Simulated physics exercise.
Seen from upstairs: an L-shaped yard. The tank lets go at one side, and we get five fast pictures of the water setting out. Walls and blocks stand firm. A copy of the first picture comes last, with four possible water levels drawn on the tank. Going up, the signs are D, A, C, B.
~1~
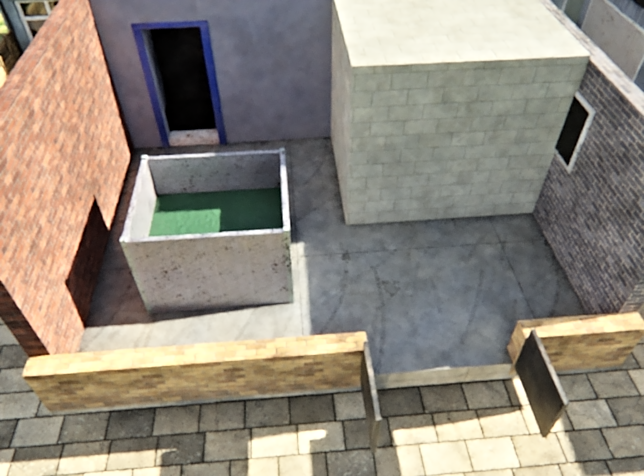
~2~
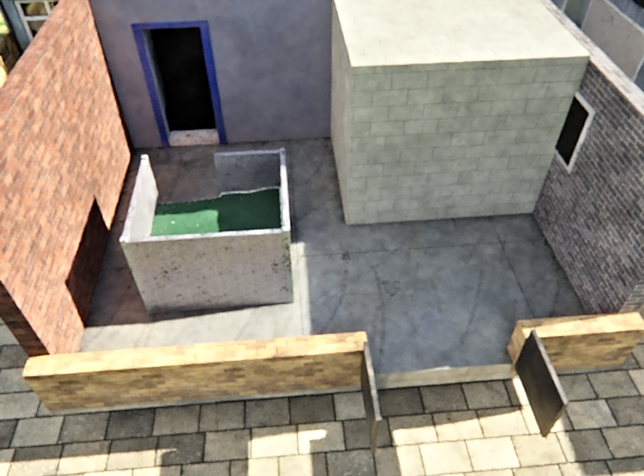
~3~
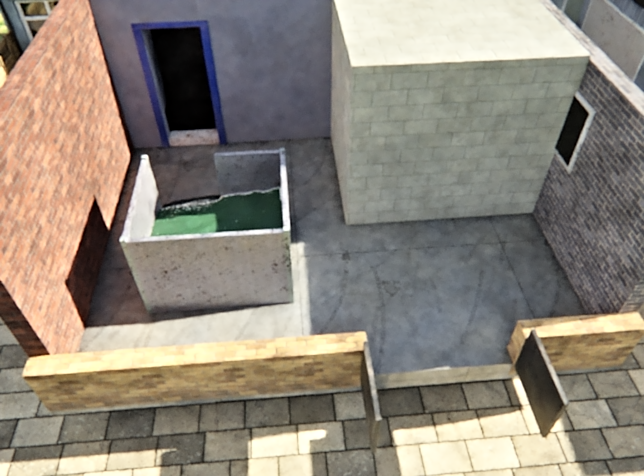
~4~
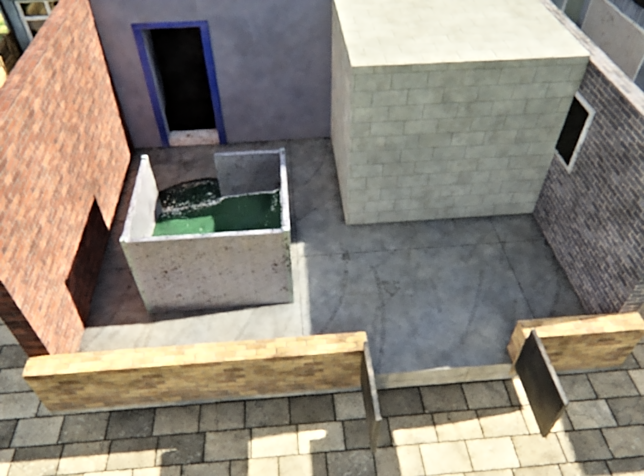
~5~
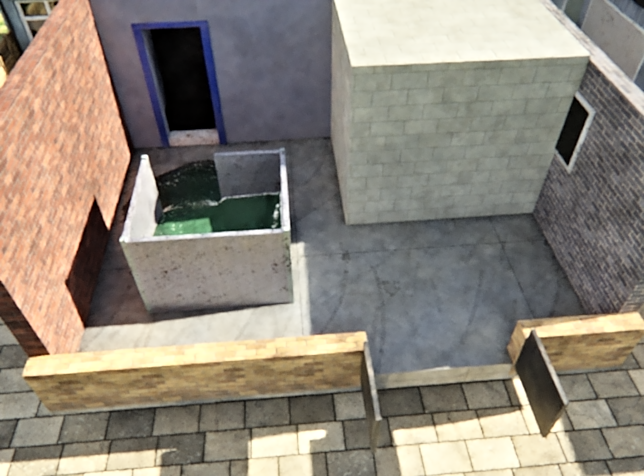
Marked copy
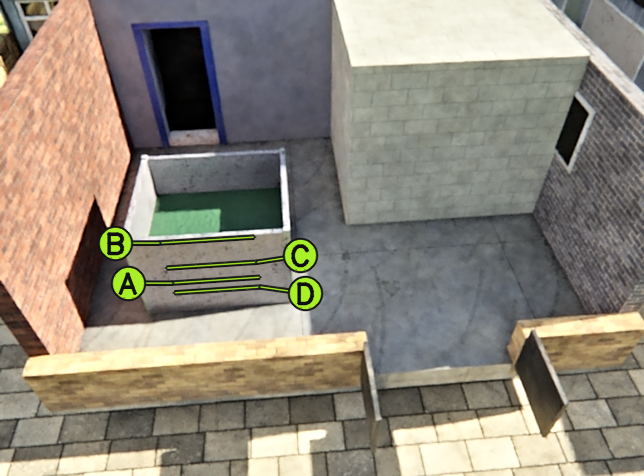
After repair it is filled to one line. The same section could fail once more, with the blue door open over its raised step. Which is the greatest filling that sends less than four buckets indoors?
Use mark D.
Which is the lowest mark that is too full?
A.
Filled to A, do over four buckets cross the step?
Yes.
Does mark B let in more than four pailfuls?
Yes.
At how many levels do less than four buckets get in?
One of the four.
On the marked copy, A at (215, 280); B at (206, 240); C at (212, 265); D at (218, 289); from the bottom up D, A, C, B.
If A is chosen, about 10 bucketfuls get in.
If B is chosen, dozens of bucketfuls pour in.
If C is chosen, dozens of bucketfuls pour in.
If D is chosen, a bucket or two gets in.
